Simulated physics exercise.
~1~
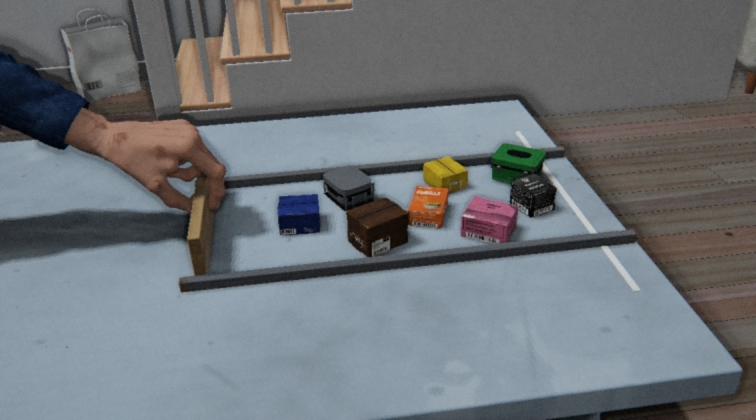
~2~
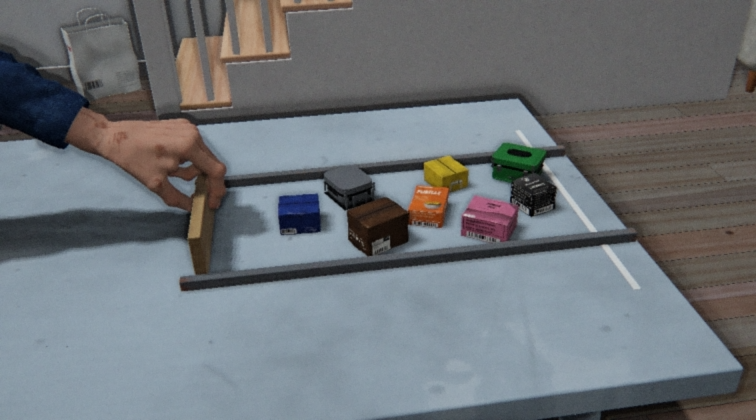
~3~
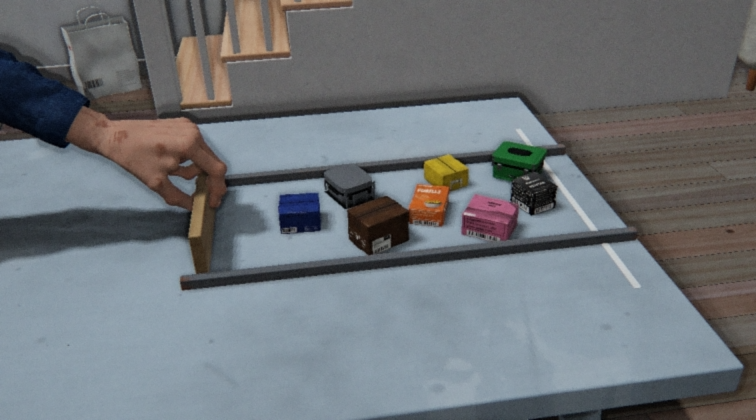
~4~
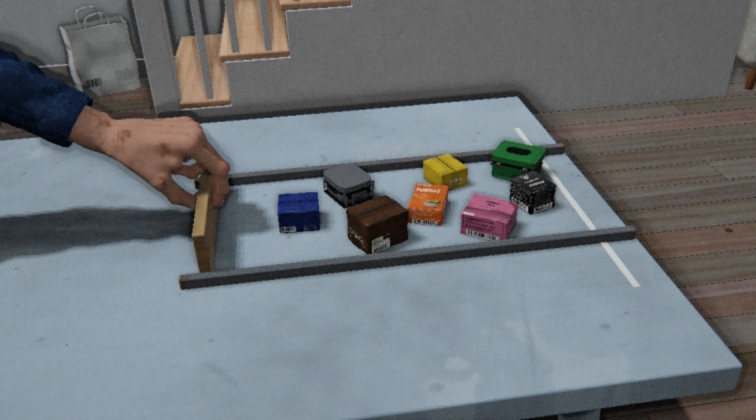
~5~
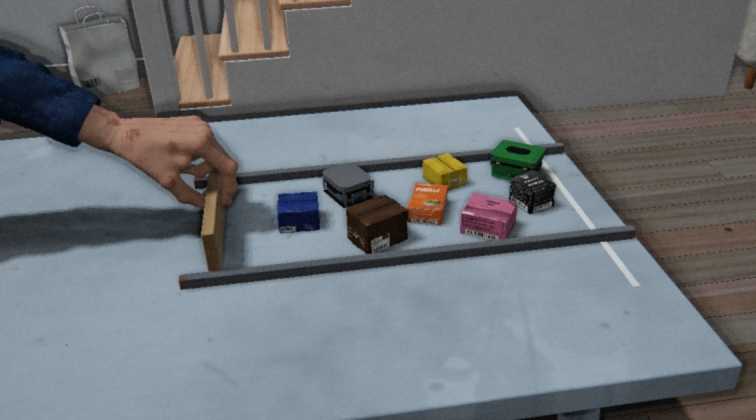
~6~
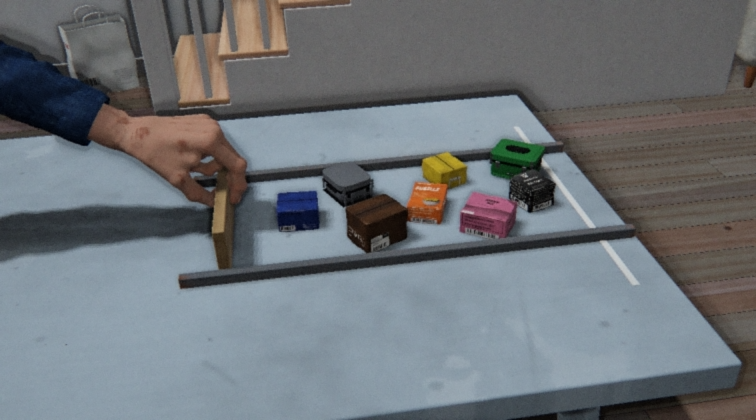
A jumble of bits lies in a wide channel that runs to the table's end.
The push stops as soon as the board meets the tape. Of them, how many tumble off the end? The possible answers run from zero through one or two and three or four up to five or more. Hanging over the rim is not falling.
Final tally: Five or more.
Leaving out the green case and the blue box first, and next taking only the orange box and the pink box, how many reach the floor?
The first try gives 3, the second gives 3.
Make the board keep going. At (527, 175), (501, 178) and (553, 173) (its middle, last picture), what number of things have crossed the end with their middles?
Respectively 2, 0 and 5.
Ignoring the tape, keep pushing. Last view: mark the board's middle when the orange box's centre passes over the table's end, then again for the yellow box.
Approx. (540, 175) for the first, approx. (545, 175) for the second.
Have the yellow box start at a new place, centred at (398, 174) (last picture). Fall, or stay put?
Result: It tips off.
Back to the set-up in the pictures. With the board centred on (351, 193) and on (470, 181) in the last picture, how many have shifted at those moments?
The counts are 3 and 8.
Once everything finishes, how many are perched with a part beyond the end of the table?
3 in all.
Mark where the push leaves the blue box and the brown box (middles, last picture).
The blue box ends up near (589, 186), and the brown box near (614, 204).
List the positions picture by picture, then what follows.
The first picture shows green case (518, 166); black box (533, 196); pink box (489, 221); board (204, 212); tape (566, 196).
The second picture shows black box (533, 195); board (204, 211).
The third picture shows pink box (490, 219); brown box (378, 225).
The fourth picture shows green case (518, 163); yellow box (445, 173).
The fifth picture shows black box (532, 192); orange box (428, 204).
The sixth picture shows green case (517, 162); black box (532, 191); pink box (488, 217); board (225, 206); tape (565, 191).
Soon after, none off yet; green case at rest near (517, 162); black box at rest near (532, 191); pink box at rest near (488, 217).
After that, none off yet; green case at rest near (520, 162); black box at rest near (532, 191); pink box displaced about its own width near (518, 217).
And then, none off yet; green case displaced about its own width near (587, 164); black box displaced well along near (615, 186); pink box displaced well along near (604, 211).
In the end, the number that fall off is five or more; gone, orange box, yellow box, pink box, black box and green case.
